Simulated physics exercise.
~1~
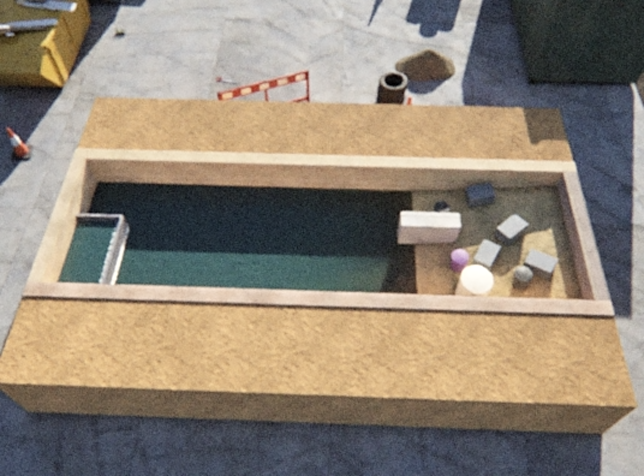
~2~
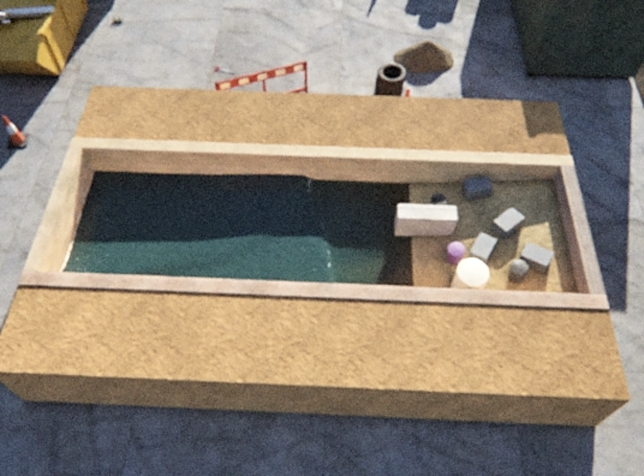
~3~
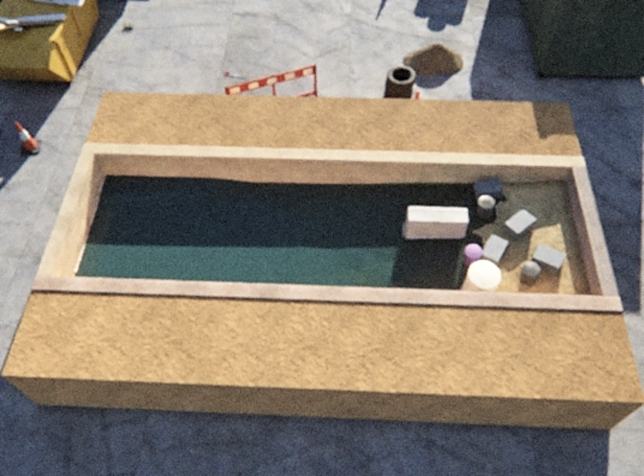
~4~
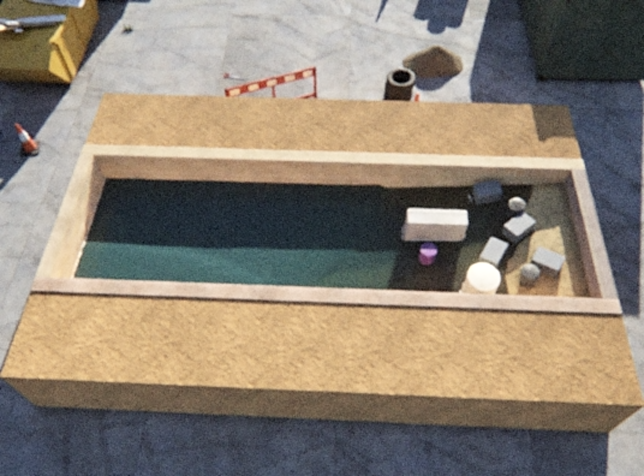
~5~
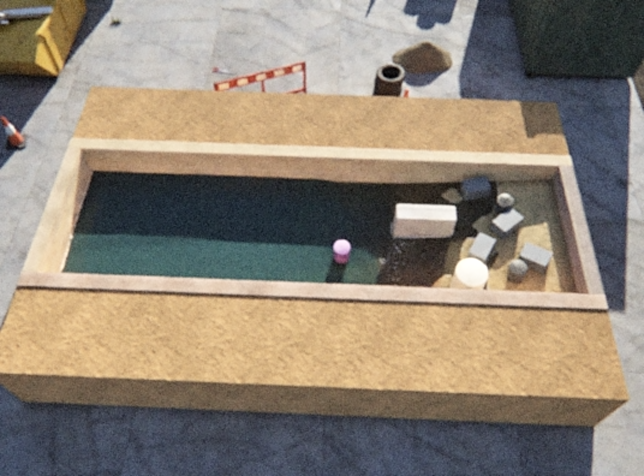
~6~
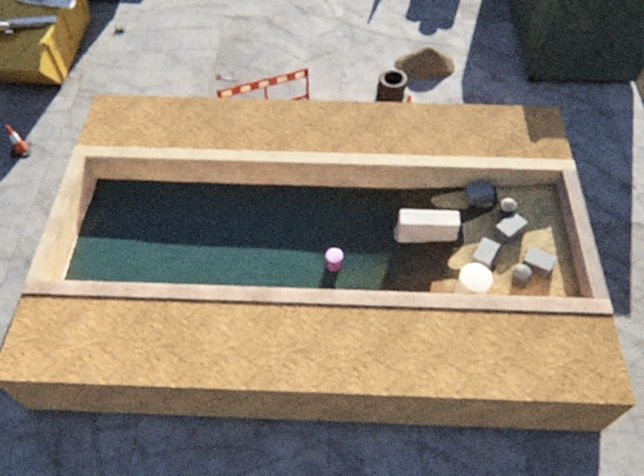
Purple pail drifting left across a walled tank after a wave washes up the sand slope among grey crates and pails.
